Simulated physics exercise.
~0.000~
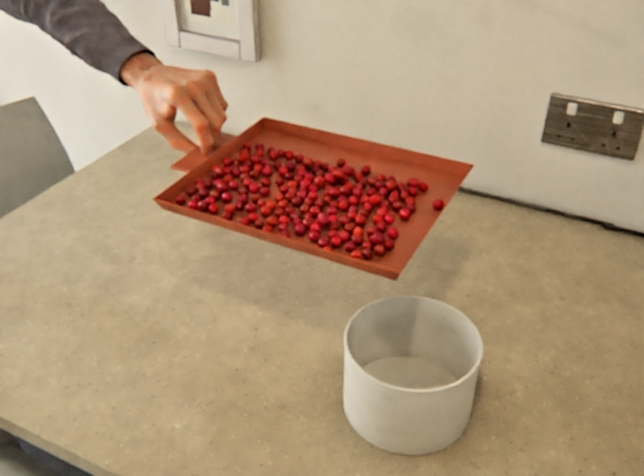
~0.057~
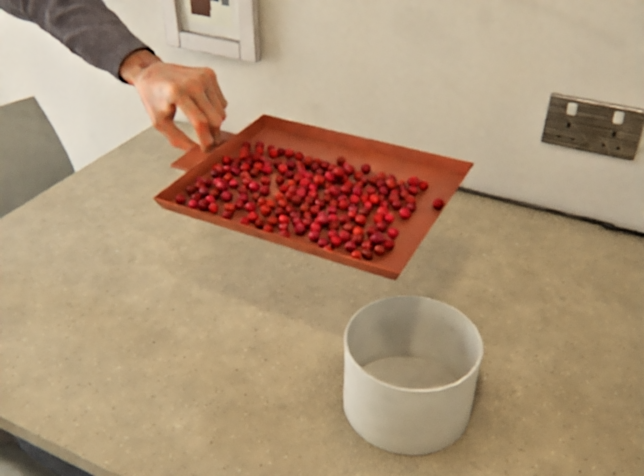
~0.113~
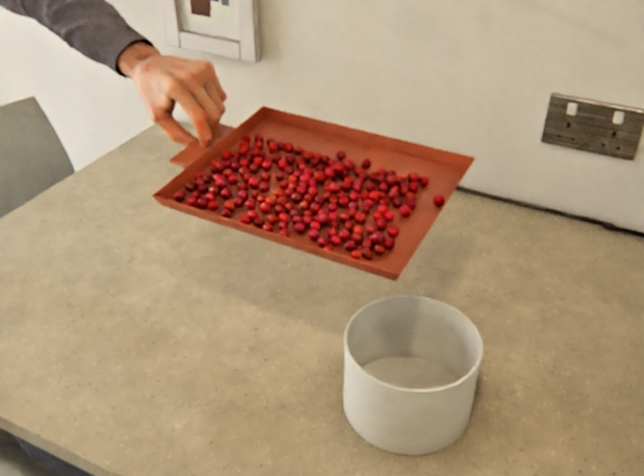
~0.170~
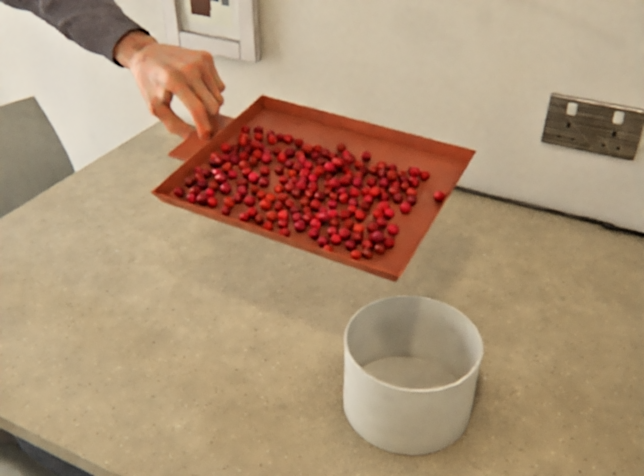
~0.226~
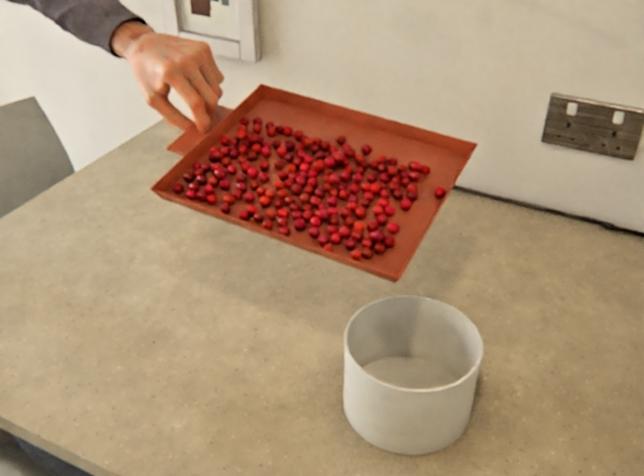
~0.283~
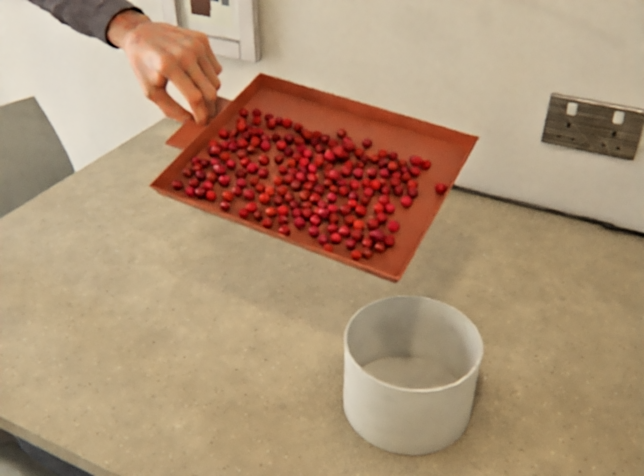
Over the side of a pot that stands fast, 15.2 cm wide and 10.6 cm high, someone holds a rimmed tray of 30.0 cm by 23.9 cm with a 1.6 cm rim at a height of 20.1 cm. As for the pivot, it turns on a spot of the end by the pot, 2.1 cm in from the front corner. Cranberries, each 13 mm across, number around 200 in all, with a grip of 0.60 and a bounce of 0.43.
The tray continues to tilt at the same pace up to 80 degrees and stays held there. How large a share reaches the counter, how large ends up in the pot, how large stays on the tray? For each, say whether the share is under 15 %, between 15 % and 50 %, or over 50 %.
At the end, counter: Will probably see over half the pieces; pot: Will probably see a middling number; tray: Will probably see a small number.
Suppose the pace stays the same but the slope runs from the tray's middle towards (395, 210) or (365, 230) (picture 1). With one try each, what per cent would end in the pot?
About 35 and 75 per cent.
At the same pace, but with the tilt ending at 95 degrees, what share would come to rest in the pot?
Share in the pot: Around 35 %.
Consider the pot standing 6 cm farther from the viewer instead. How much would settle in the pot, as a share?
Result after the change: About 0 in a hundred.
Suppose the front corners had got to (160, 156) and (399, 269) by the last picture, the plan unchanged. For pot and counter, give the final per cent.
Pot 45 % / counter 55 %.
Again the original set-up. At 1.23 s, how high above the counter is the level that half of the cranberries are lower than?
Around 28 cm up.
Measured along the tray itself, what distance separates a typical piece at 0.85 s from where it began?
It has moved some 5 cm from its start.
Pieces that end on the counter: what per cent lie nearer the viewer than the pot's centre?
Estimate: Close to 100 per cent of the pieces.
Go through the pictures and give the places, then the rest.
Tray tilt 0 degrees, front corners at (161, 197) and (396, 267); middle of the pieces at (302, 196); pot at (413, 339), in the first picture.
Tray tilt 1 degrees, front corners at (161, 196) and (396, 268); middle of the pieces at (302, 195), in the second picture.
Tray tilt 3 degrees, front corners at (160, 194) and (396, 268); middle of the pieces at (301, 191), in the third picture.
Tray tilt 6 degrees, front corners at (159, 190) and (396, 270), lowest corner right front; middle of the pieces at (301, 186), in the fourth picture.
Tray tilt 9 degrees, front corners at (158, 187) and (396, 271), lowest corner right front; middle of the pieces at (301, 182), in the fifth picture.
Tray tilt 12 degrees, front corners at (157, 183) and (396, 273), lowest corner right front; middle of the pieces at (301, 178); pot at (413, 339). The tray's pace is about 55 degrees a second, in the sixth picture.
After 0.85 s, tilt 44 degrees; the tray holds 100 %, the pot 0 %.
After 1.23 s, tilt 66 degrees; the tray holds 100 %, the pot 0 %.
Then, at 1.70 s, tilt 80 degrees; the tray holds 25 %, the pot 15 %.
By 2.7 s all is still; counter 65 %, pot 35 %, tray 0 %.
